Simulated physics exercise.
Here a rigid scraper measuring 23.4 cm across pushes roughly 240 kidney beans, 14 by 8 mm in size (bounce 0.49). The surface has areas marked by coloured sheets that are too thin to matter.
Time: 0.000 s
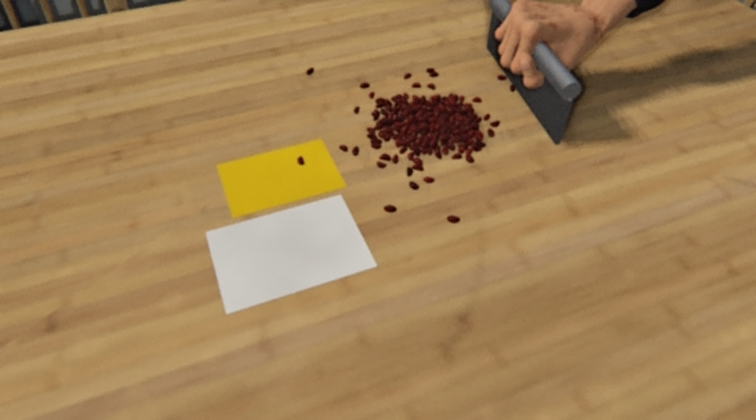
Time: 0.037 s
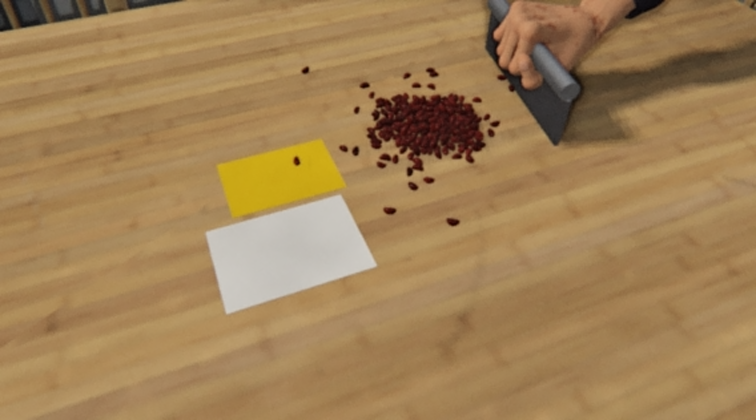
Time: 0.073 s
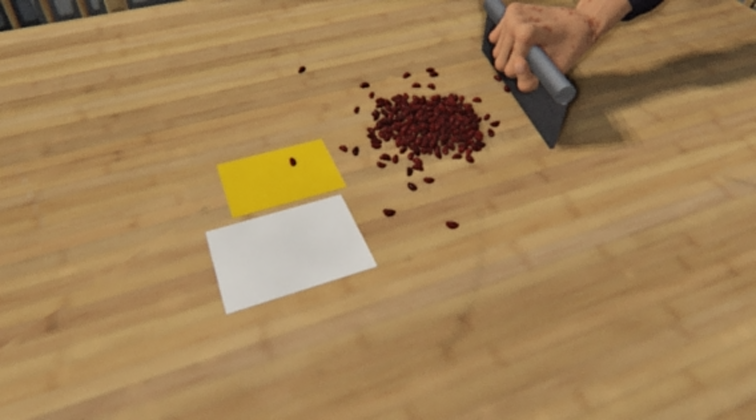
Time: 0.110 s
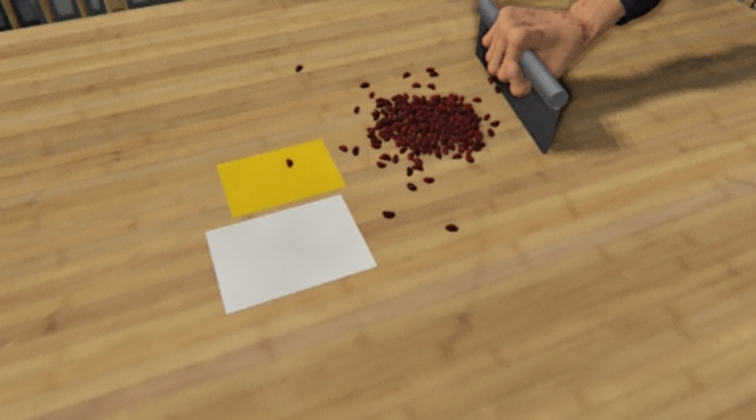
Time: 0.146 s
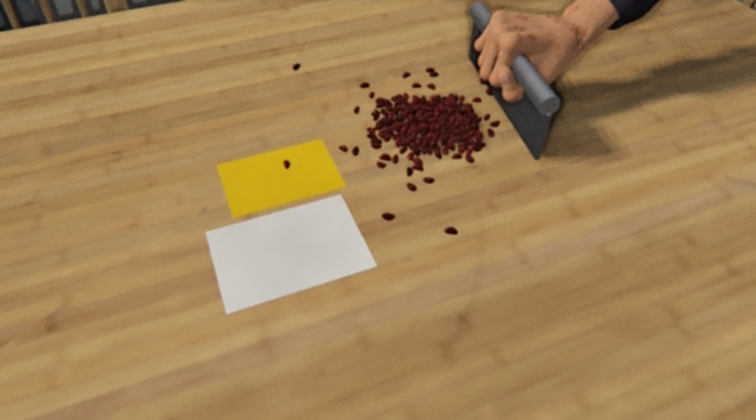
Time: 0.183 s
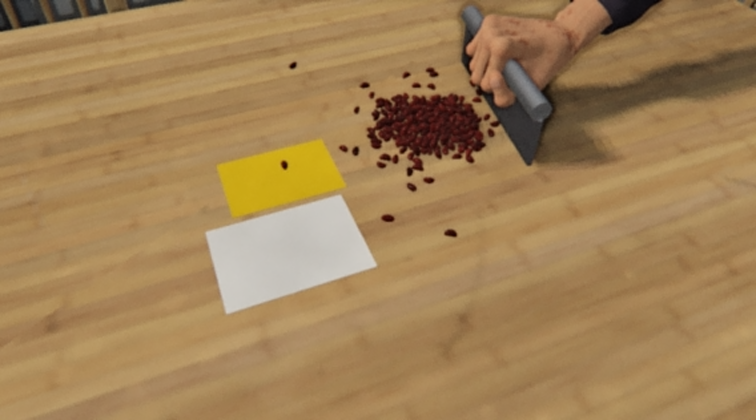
A hand gripping a dark, flat scraper starts at the upper right of a wooden table and slides it a short way left and towards the viewer, up to the edge of a pile of dark red beans. The pile barely changes, while a few stray beans shift slightly near the yellow and white mats.
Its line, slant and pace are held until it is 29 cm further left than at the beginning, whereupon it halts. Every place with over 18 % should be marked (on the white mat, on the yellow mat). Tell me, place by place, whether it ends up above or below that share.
Place by place: White mat, above the mark; yellow mat, above the mark.
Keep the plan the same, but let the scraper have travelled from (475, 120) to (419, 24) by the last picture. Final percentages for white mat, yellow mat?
Final shares - white mat: 5%, yellow mat: 20%.
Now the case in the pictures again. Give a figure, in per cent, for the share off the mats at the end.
Around 40 in a hundred.
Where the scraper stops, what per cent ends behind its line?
It comes out at about 15 percent.
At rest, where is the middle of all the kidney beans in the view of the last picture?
Around (307, 169).
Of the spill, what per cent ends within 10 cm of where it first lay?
I'd put it at around 15 per cent.
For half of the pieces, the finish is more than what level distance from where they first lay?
I'd put it at close to 18 cm.
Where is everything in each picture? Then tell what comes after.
The first frame shows scraper from (567, 107) to (494, 15); moved 0.0 cm; pieces shifted so far, 0; middle of the spill at (430, 115); white mat at (289, 249); yellow mat at (280, 176).
The second frame shows scraper from (565, 108) to (493, 16); moved 0.3 cm; pieces shifted so far, 3; middle of the spill at (430, 115).
The third frame shows scraper from (561, 111) to (489, 18); moved 1.1 cm; pieces shifted so far, 6; middle of the spill at (430, 115).
The fourth frame shows scraper from (554, 116) to (483, 21); moved 2.6 cm; pieces shifted so far, 6; middle of the spill at (430, 115).
The fifth frame shows scraper from (546, 122) to (476, 25); moved 4.1 cm; pieces shifted so far, 6; middle of the spill at (430, 115).
The sixth frame shows scraper from (537, 128) to (468, 29); moved 5.7 cm; pieces shifted so far, 6; middle of the spill at (430, 115); white mat at (289, 249); yellow mat at (280, 176). Its speed is about 0.43 m/s, heading 21 degrees towards the viewer.
After 0.48 s, scraper 18 cm from its start, spill 18 cm wide; off the mats 100 %.
After 0.77 s, scraper 30 cm from its start, spill 23 cm wide; white mat 25 %, yellow mat 40 %, off the mats 35 %.
Then, at 1.02 s, scraper 31 cm from its start, spill 24 cm wide; white mat 25 %, yellow mat 40 %, off the mats 35 %.
In the end, at 2.5 s, white mat 25 %, yellow mat 40 %, off the mats 40 %.
